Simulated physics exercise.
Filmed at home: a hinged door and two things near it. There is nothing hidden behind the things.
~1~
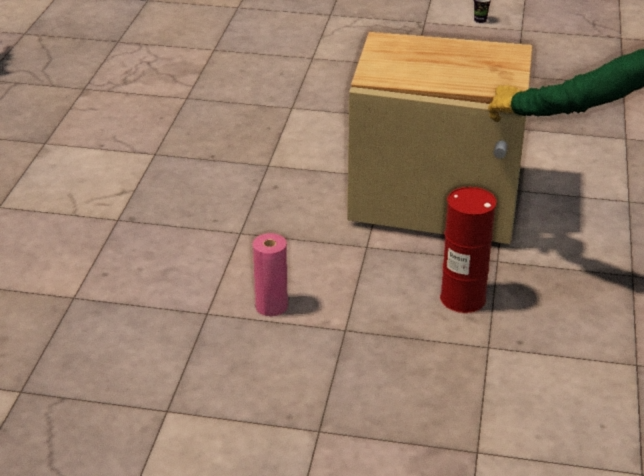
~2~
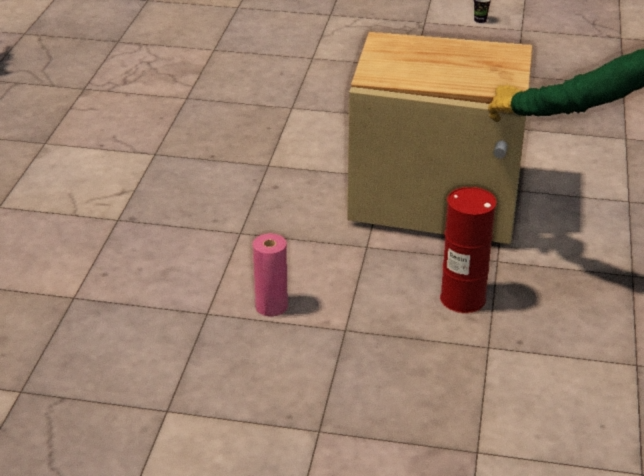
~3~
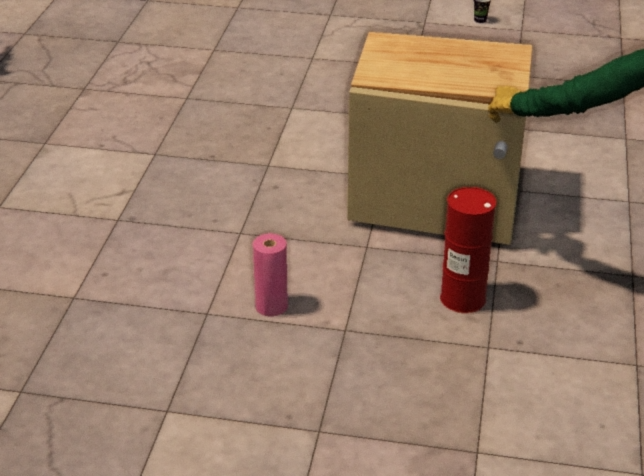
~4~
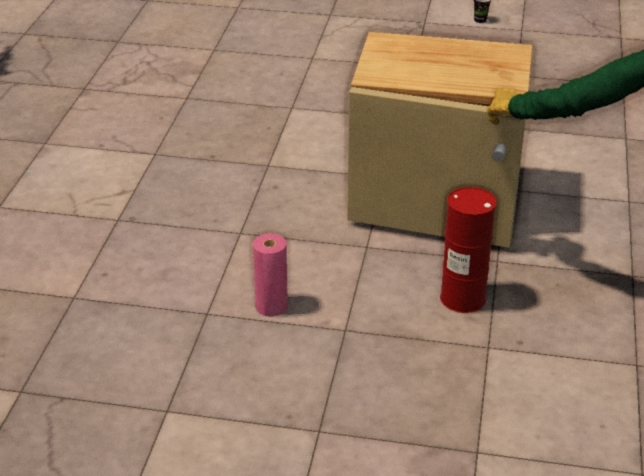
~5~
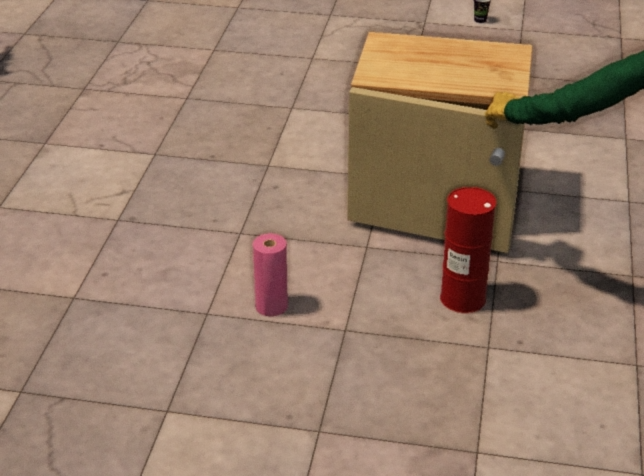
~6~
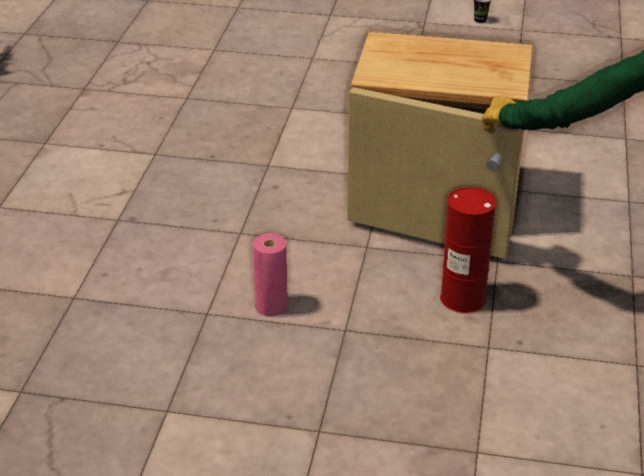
A green-sleeved arm with a yellow glove held the edge of a cabinet door, barely moving at first, then slowly pulled it slightly open, while a red canister and a pink roll stood still nearby.
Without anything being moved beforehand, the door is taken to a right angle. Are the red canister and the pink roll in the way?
My prediction: Most likely the red canister gets hit; most likely the pink roll stays safe.
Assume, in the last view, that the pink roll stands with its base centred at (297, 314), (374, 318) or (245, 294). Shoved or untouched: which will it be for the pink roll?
Trial 1: Is never reached. Trial 2: Takes a hit. Trial 3: Is never reached.
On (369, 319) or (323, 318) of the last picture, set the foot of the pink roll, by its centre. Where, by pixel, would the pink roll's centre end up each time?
It comes to rest at (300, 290) and (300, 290).
Then, 0.84 s on from there, door 50° open; red canister displaced about its own width near (423, 277); pink roll at rest near (271, 275).
In the end, the red canister is pushed along, near (355, 300); the pink roll remains where it is, near (271, 275).
